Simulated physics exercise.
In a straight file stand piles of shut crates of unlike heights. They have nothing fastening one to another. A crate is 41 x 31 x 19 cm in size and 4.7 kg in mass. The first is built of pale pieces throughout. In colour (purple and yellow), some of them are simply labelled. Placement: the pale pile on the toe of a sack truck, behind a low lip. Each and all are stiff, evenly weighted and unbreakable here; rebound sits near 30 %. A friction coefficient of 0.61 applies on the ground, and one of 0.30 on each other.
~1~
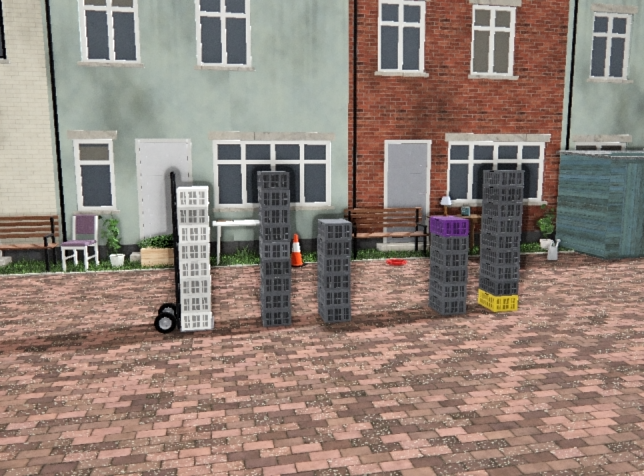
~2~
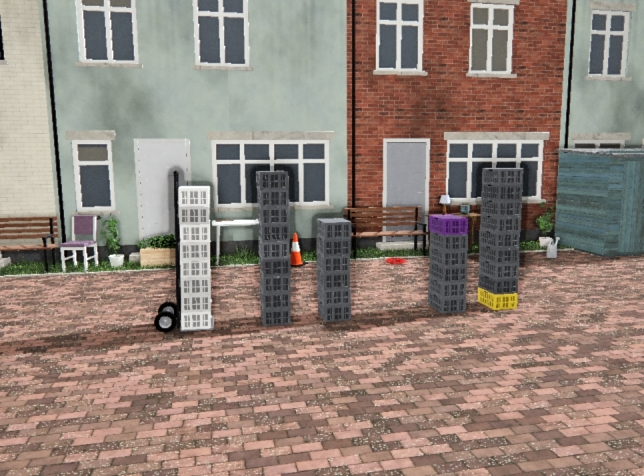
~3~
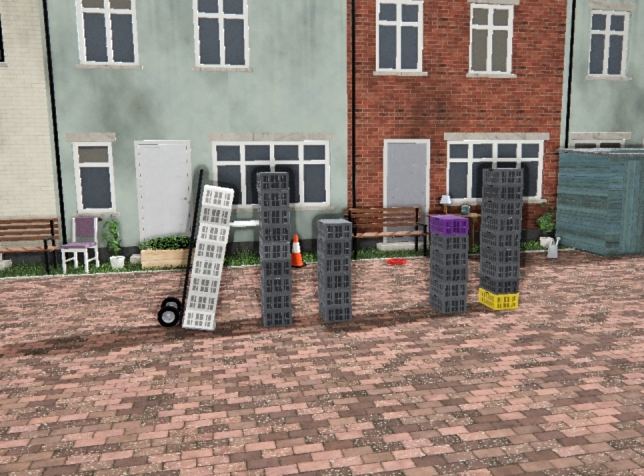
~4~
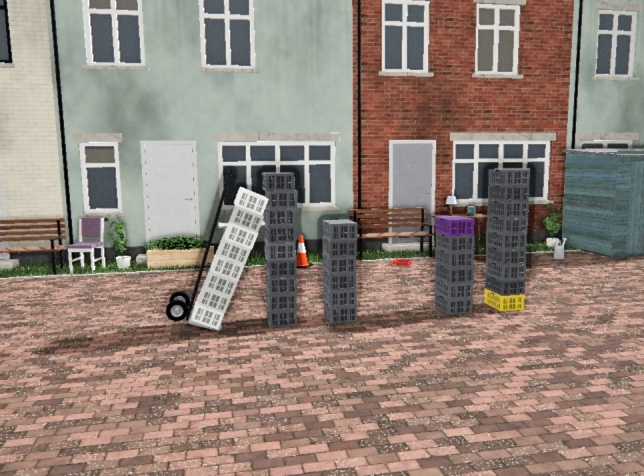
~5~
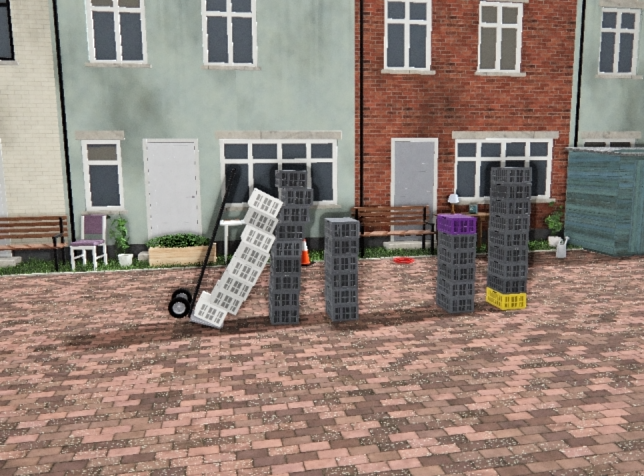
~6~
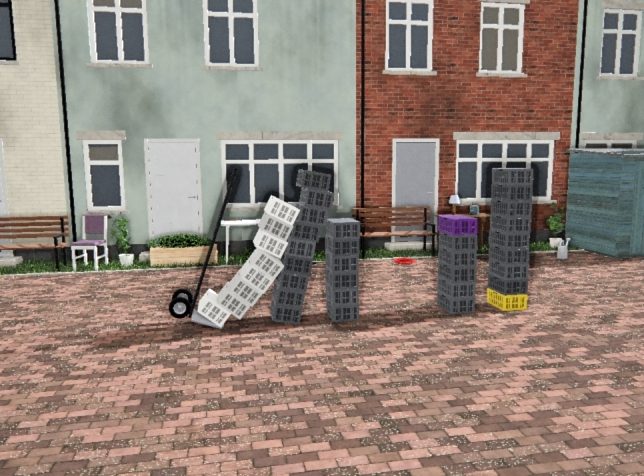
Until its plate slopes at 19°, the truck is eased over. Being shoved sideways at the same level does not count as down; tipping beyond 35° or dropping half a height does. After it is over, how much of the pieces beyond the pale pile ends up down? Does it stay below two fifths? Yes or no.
No, it goes above two fifths.
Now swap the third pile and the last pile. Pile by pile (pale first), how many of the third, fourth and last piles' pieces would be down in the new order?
Down per pile: Third 8, fourth 4, last 5.
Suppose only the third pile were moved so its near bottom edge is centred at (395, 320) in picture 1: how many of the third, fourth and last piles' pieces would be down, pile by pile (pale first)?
Third 5; fourth 5; last 8.
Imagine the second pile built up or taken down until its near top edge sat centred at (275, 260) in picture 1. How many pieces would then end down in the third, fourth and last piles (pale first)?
Third 3, fourth 0, last 0.
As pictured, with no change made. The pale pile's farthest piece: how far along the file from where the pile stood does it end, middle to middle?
150 cm.
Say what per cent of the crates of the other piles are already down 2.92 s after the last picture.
90 percent by then.
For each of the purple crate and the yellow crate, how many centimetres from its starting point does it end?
Purple ends up 160 cm away; yellow ends up 10 cm away.
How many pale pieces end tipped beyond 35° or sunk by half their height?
That makes 7 in all.
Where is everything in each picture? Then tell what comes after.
In the first frame (places mark the middle of the side facing us), truck frame (173, 205) 0° forward; purple crate (457, 228); yellow crate (506, 304); the rest undisturbed.
In the second frame, truck frame (176, 204) 2° forward; purple crate (456, 227).
In the third frame, truck frame (197, 202) 10° forward, top of the pale pile leaning 11°; purple crate (456, 227); the rest undisturbed.
In the fourth frame, truck frame (222, 202) 18° forward, top of the pale pile leaning 23°; purple crate (462, 228); one has shifted.
In the fifth frame, truck frame (225, 200) 19° forward, top of the pale pile leaning 27°; purple crate (464, 226); 7 disturbed, none down.
In the sixth frame, truck frame (226, 200) 19° forward, top of the pale pile leaning 28°; purple crate (465, 227); yellow crate (515, 303); steepest lean 11°, the crate at (307, 232); 9 disturbed, none down.
Then, 0.40 s after the last picture, 8 of the pale pile down; 4 of the 30 other crates down.
Then, 1.04 s after the last picture, 7 of the pale pile down; 13 of the 30 other crates down; purple crate leaning 4°.
Then, 2.92 s after the last picture, 7 of the pale pile down; 27 of the 30 other crates down; purple crate on its side; yellow crate leaning 50°.
At rest, 7 of the pale pile down; 27 of the 30 other crates down; purple crate on its side; yellow crate leaning 48°. That is 90 per cent. As the last picture would show them, middles, purple crate near (568, 268), yellow crate near (516, 292).
